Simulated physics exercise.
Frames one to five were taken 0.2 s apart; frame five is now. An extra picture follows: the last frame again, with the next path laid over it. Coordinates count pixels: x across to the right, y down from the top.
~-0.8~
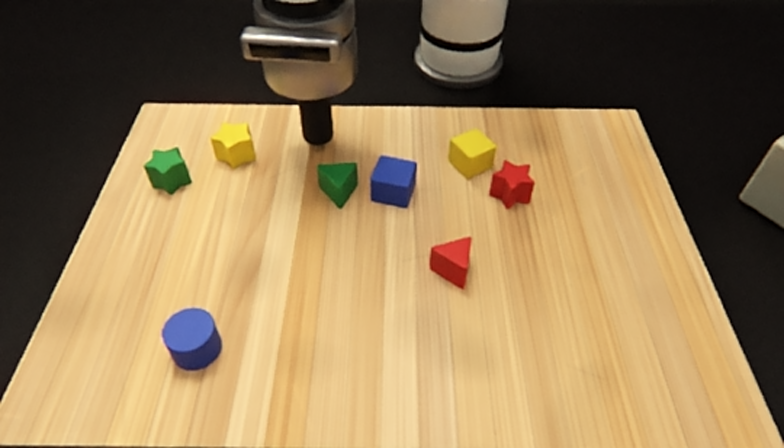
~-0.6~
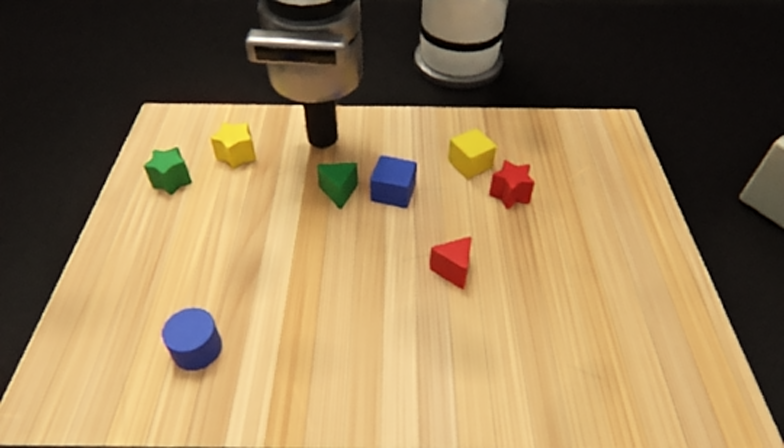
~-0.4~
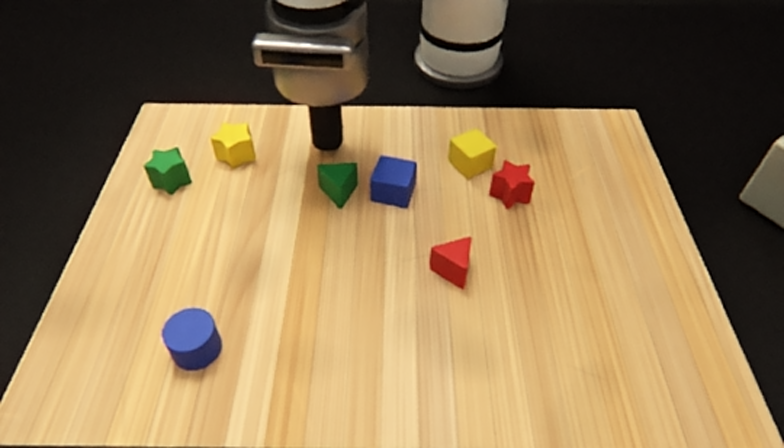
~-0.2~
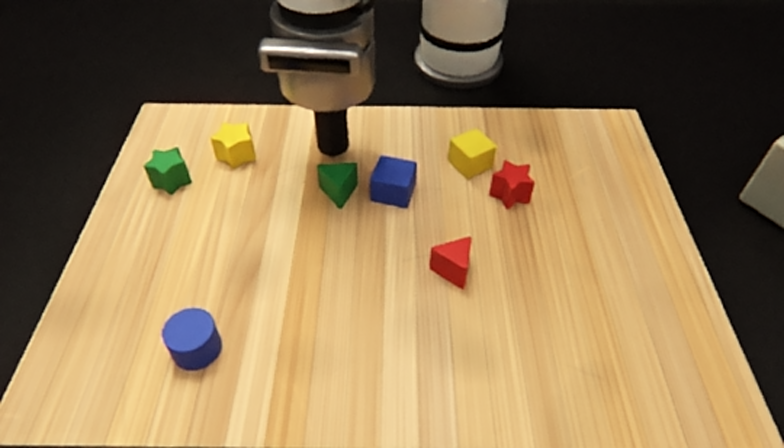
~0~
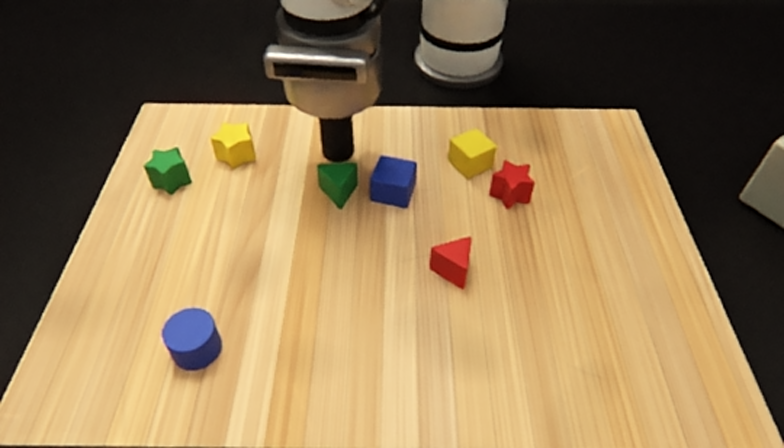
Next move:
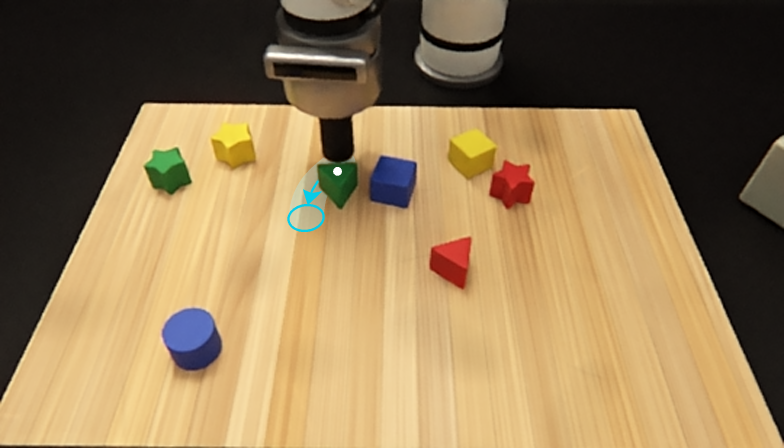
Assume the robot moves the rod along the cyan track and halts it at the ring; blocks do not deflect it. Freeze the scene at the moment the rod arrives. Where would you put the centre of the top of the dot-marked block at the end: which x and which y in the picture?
So, by the moment the path ends, you'll find the top centre of the dot-marked block at (336, 187).
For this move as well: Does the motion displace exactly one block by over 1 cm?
Yes, that is what happens.
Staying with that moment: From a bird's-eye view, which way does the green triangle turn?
Counterclockwise from above.
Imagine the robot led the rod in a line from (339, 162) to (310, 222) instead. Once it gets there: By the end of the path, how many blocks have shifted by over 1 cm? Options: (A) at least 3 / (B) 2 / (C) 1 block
C - 1 block.
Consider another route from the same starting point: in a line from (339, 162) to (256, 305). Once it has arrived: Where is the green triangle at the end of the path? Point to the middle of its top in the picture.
The centre of its top will be at (338, 198).
The line goes from (339, 162) by way of (321, 177) and (310, 196) to (306, 218); the dot is on the green triangle.
The first path, step by step. Halfway along, rod at (313, 178); green triangle at (334, 178), turned 40° anticlockwise.
At the end, rod at (305, 209); green triangle at (336, 187), turned 80° anticlockwise; blue square piece unmoved.
